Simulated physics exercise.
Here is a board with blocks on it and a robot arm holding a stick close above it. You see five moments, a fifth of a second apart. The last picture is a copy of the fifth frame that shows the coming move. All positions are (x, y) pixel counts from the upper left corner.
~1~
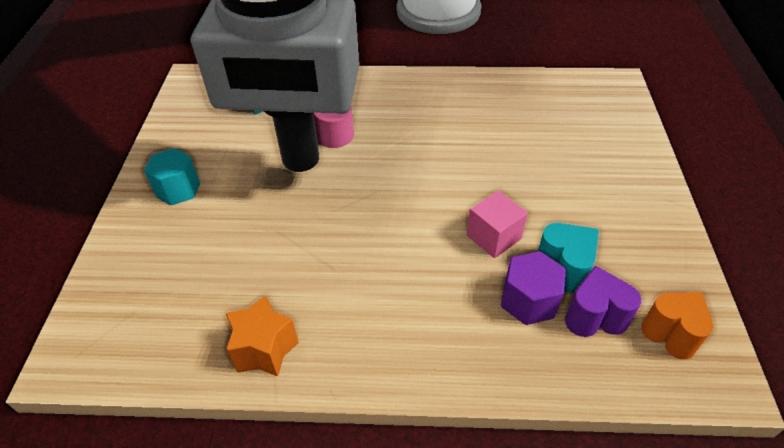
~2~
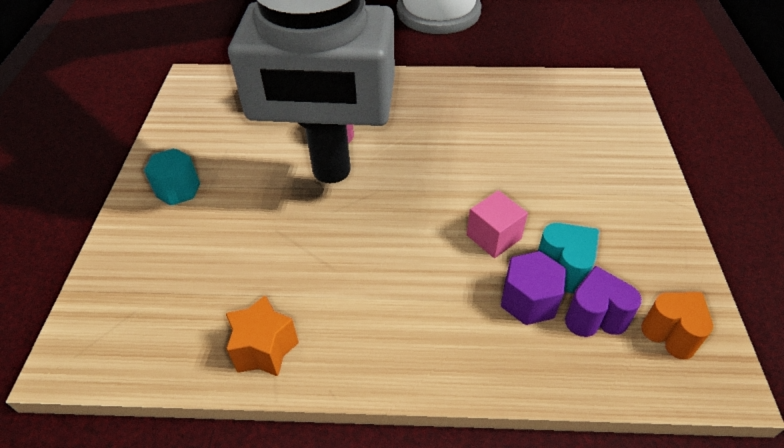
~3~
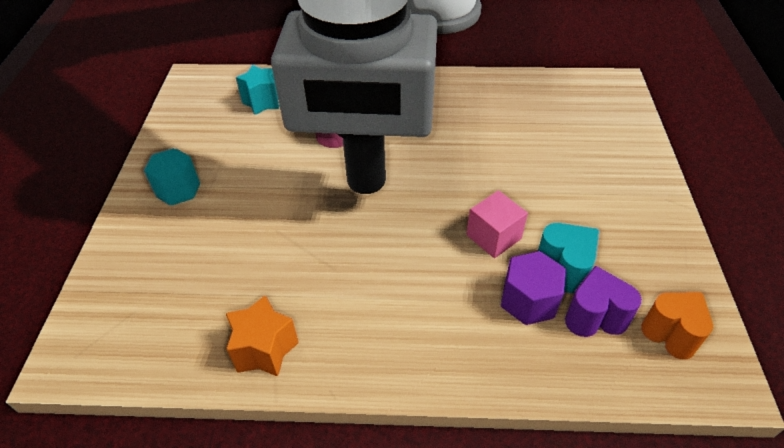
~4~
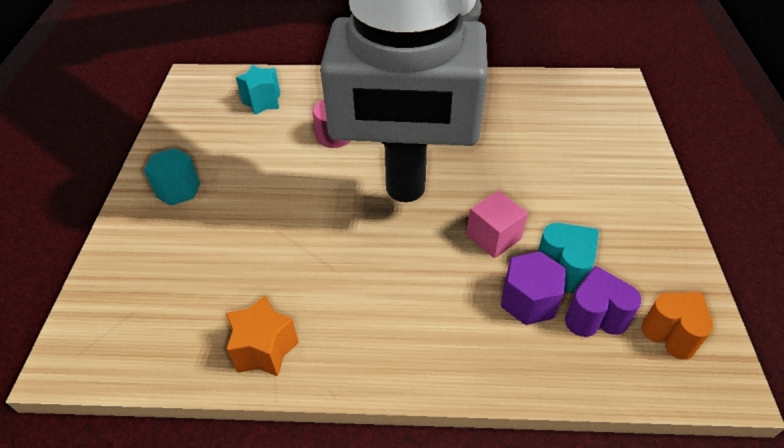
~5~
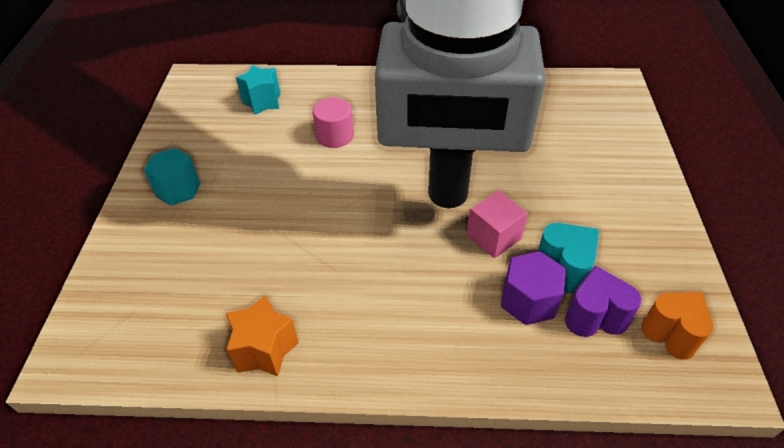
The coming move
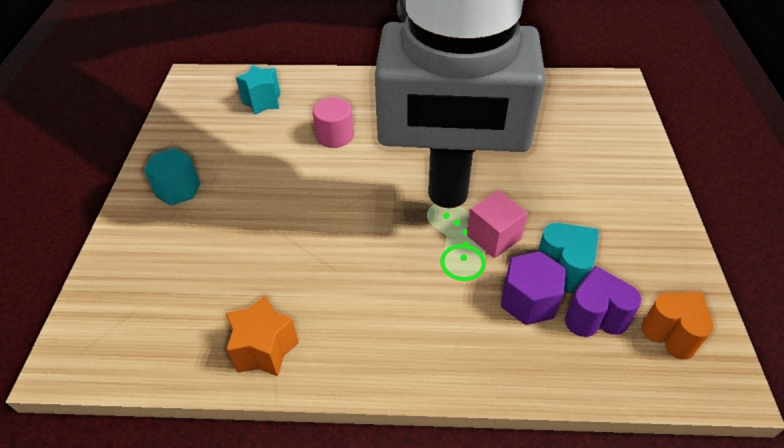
We see a gray robot arm with a black stick move steadily rightward and slightly nearer over a wooden board of colored blocks, uncovering a turquoise star and pink cylinder behind it and nearing a pink cube, while the blocks stay still.
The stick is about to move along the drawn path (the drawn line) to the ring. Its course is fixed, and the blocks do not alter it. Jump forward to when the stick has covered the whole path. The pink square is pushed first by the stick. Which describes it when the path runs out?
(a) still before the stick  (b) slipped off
My answer is option b.
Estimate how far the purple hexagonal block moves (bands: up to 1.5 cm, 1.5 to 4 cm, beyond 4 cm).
It slides not even 1.5 cm.
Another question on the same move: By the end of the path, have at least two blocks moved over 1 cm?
No
Drawn move, from (446, 216) via (463, 227) and (466, 244), ending at (463, 262).
Halfway along, stick (469, 216); pink square (511, 220), turned 30° anticlockwise.
At the end, stick (465, 243); pink square (512, 222), turned 40° anticlockwise; purple hexagonal block still.
